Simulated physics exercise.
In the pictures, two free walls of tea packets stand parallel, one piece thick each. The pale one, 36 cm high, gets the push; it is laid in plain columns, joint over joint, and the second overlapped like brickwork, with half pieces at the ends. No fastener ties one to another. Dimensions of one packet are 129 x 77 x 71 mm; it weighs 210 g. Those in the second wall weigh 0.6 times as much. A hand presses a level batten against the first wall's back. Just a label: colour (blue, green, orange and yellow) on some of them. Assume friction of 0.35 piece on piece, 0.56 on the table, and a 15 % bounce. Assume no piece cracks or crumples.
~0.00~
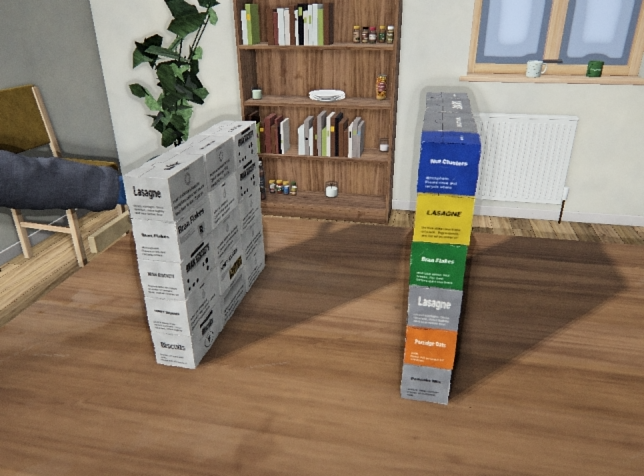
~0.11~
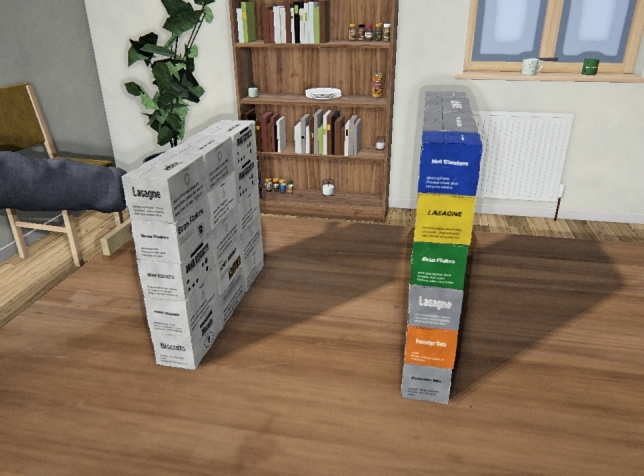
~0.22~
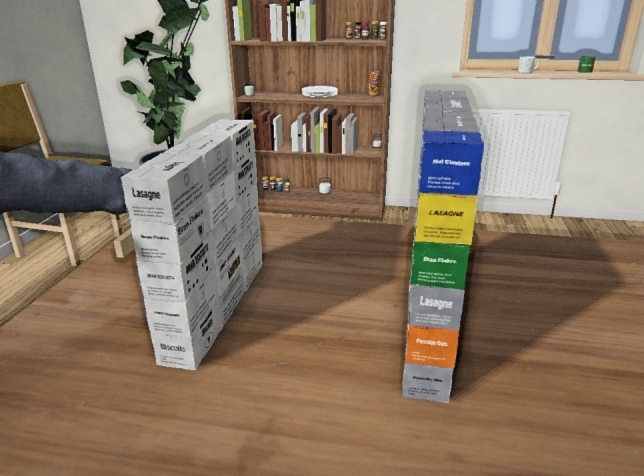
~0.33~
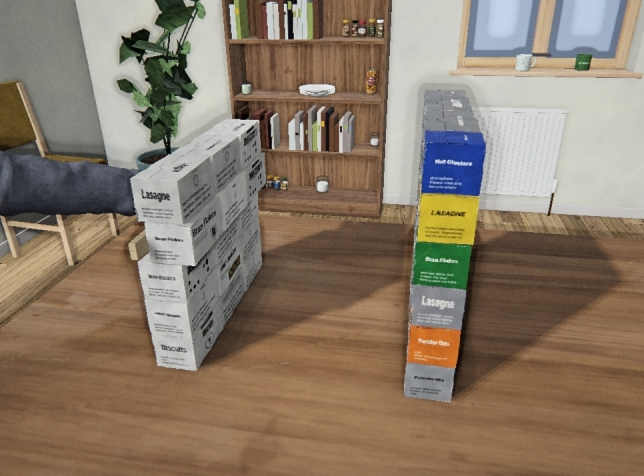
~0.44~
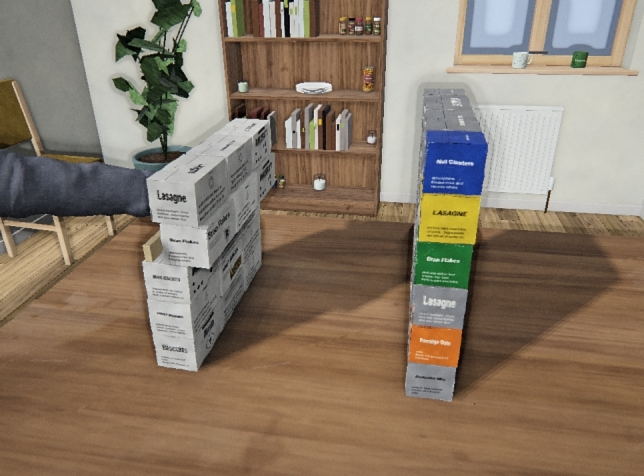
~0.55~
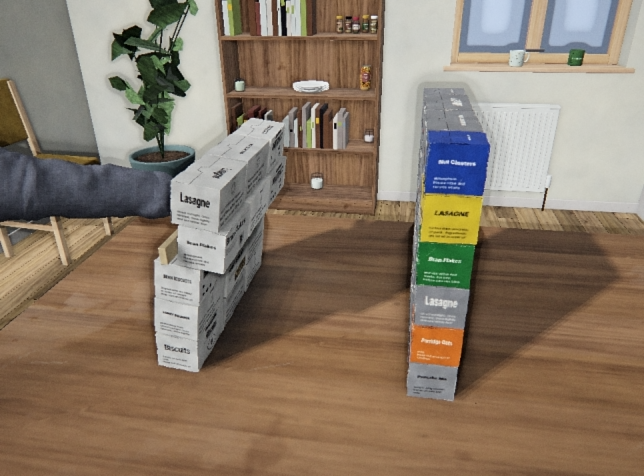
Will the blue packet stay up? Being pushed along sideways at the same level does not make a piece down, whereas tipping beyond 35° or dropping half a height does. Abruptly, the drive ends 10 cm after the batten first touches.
Yes.
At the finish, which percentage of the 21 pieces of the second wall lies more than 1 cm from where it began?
The shifted ones make up 0 per cent.
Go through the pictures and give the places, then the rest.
In the first picture (places mark the middle of the side facing us; the camera moves round a little), batten (92, 245) 46 mm from the wall; blue packet (449, 169); green packet (437, 267); yellow packet (444, 221); the rest undisturbed.
In the second picture, batten (105, 248) 23 mm from the wall; blue packet (450, 169).
In the third picture, batten (118, 250) 1 mm in; blue packet (451, 170).
In the fourth picture, batten (133, 252) 23 mm in; blue packet (453, 170).
In the fifth picture, batten (147, 254) 46 mm in; blue packet (455, 170).
In the sixth picture, batten (163, 257) 7 cm in; blue packet (457, 170); orange packet (436, 347); green packet (445, 267); the rest undisturbed.
After 0.64 s, 0 of the pale wall down; none of the 21 packets of the second wall down; blue packet unmoved.
After 0.78 s, 6 of the pale wall down; none of the 21 packets of the second wall down; blue packet unmoved.
After 1.04 s, 11 of the pale wall down; none of the 21 packets of the second wall down; blue packet unmoved.
At rest (1.5 s), 11 of the pale wall down; none of the 21 packets of the second wall down; blue packet unmoved; green packet unmoved; yellow packet unmoved. As the last picture would show them, middles, blue packet near (455, 162), green packet near (444, 256).
